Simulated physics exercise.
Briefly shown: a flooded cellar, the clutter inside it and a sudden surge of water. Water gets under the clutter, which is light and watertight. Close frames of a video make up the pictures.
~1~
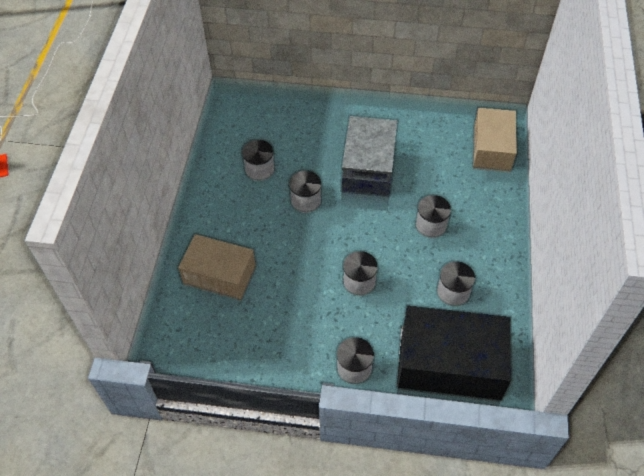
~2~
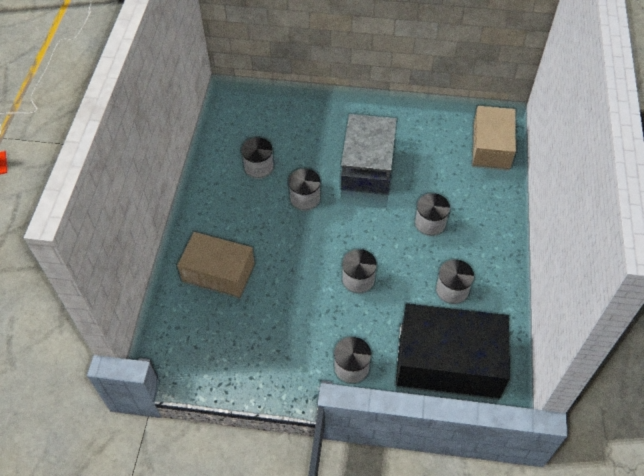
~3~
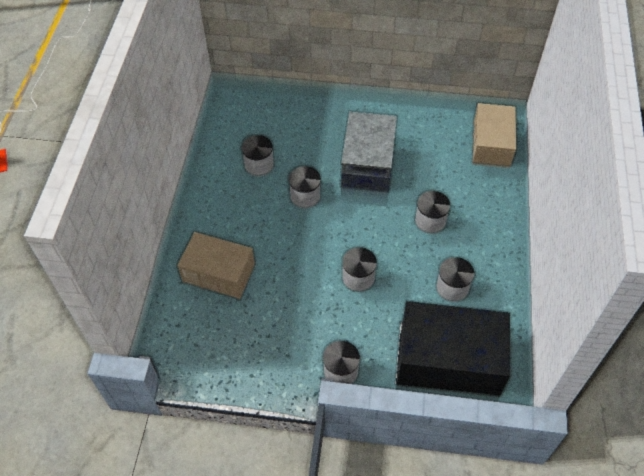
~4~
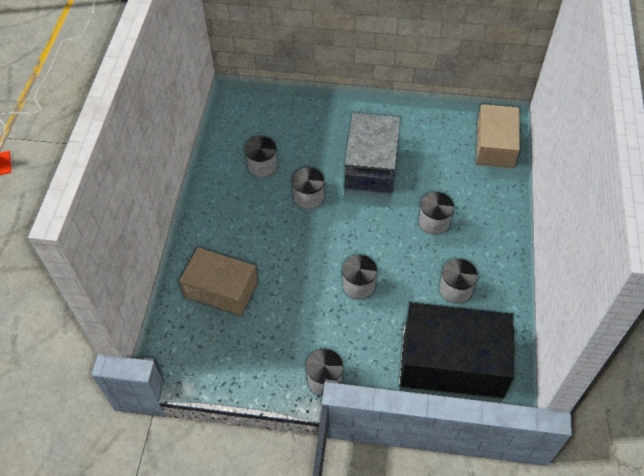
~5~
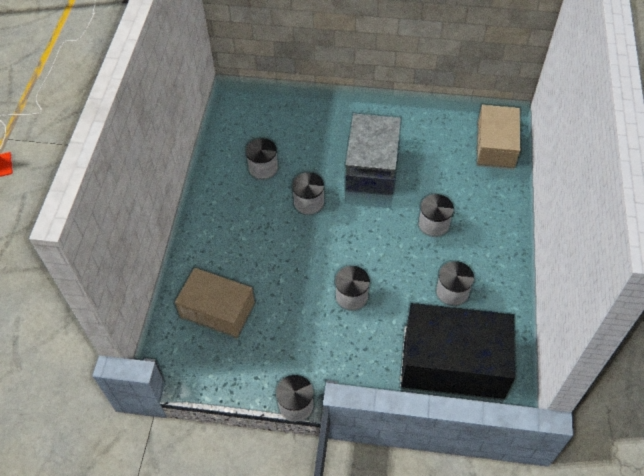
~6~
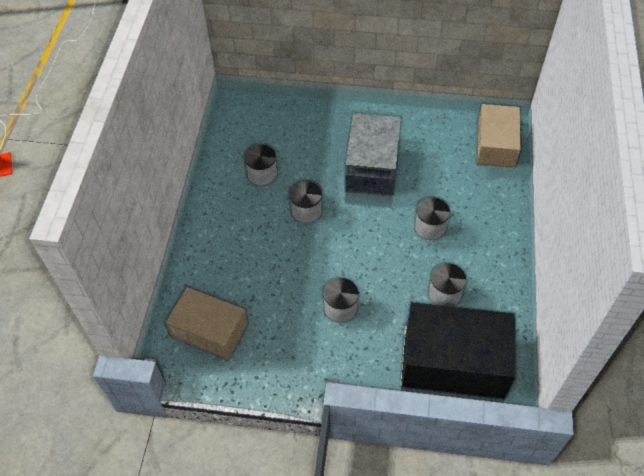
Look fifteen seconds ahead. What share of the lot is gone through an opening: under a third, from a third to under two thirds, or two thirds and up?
Two thirds and up.
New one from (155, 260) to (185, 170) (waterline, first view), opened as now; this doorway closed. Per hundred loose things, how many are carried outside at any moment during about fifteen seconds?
Some 60 in a hundred.
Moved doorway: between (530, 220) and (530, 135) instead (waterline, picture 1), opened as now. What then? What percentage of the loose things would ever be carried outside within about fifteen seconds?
Result: Close to 60 %.
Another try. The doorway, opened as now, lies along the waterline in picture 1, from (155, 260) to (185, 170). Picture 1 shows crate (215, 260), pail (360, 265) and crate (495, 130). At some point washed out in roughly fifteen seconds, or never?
Answer, one by one: Lost, lost, not lost.
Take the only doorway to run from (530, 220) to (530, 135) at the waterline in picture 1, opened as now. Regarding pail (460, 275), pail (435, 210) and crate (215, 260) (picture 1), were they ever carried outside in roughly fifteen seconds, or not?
In the order given, it's escaped, escaped, remains behind.
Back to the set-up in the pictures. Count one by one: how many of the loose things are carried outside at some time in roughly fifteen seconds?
So the number is 7.
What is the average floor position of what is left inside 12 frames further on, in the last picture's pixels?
Roughly at (316, 288).
A moment on, 2 of 8 are out; 6 afloat.
Next, 4 of 8 are out; 4 afloat.
Later, 7 of 8 are out; 1 afloat.
In the end, 7 of 8 are out; 1 afloat.
